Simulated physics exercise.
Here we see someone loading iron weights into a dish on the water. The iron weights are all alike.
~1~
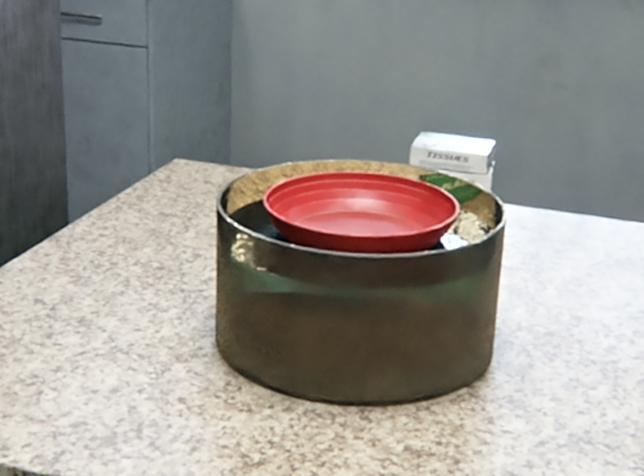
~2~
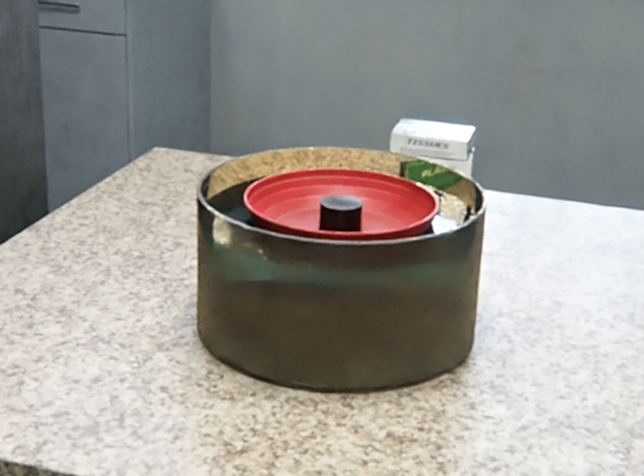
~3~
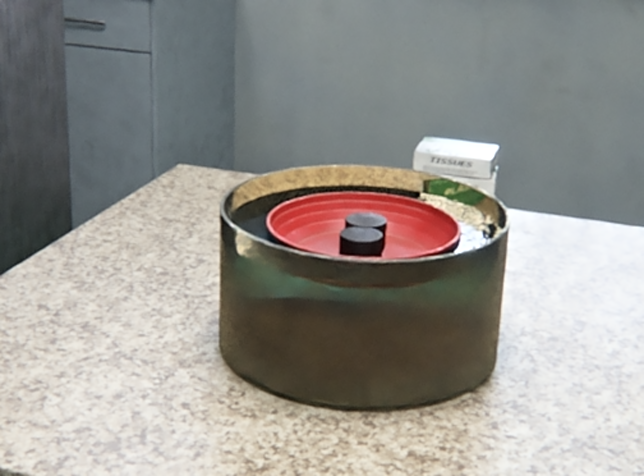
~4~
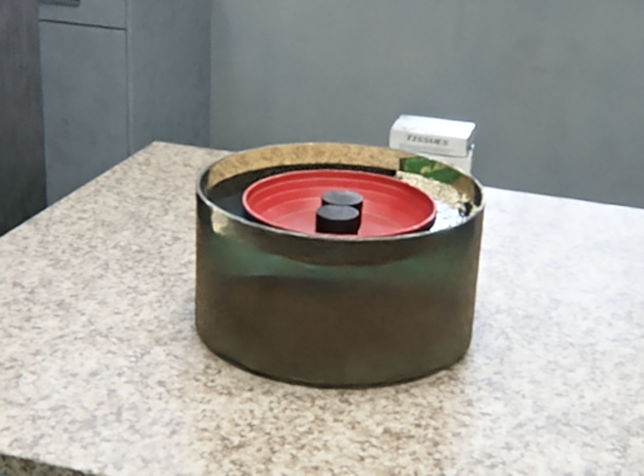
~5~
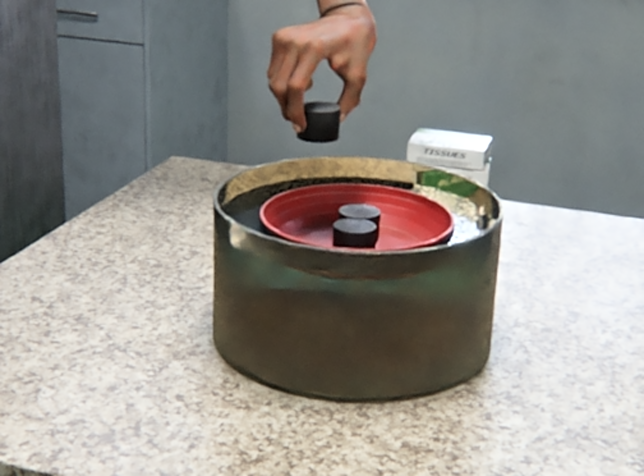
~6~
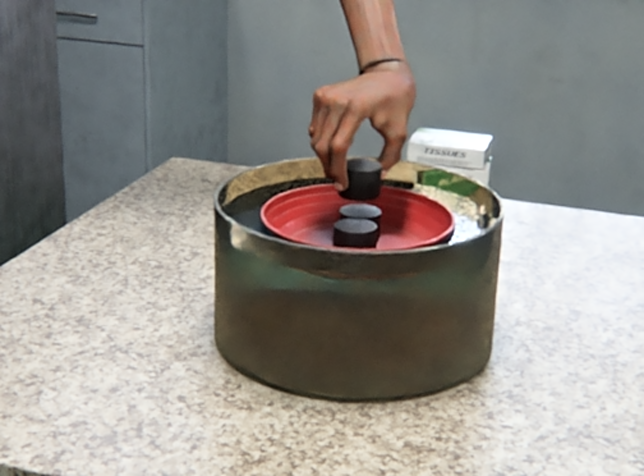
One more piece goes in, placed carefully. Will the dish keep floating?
No - submerged.
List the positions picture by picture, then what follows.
The first picture shows dish (361, 203) empty; most of its side above the surface.
The second picture shows dish (341, 200) with one aboard; about half of its side above the surface.
The third picture shows dish (364, 224) with two aboard; about a fifth of its side above the surface.
The fourth picture shows dish (340, 202) with two aboard; about a fifth of its side above the surface.
The fifth picture shows dish (358, 215) with two aboard; about a fifth of its side above the surface; the next iron weight in the hand at (318, 122).
The sixth picture shows dish (358, 215) with two aboard; about a fifth of its side above the surface; the next iron weight in the hand at (360, 180).
Soon after, the iron weight is in and the dish dips.
Later, water pours in over its edge.
In the end, the dish lies on the bottom with its load.
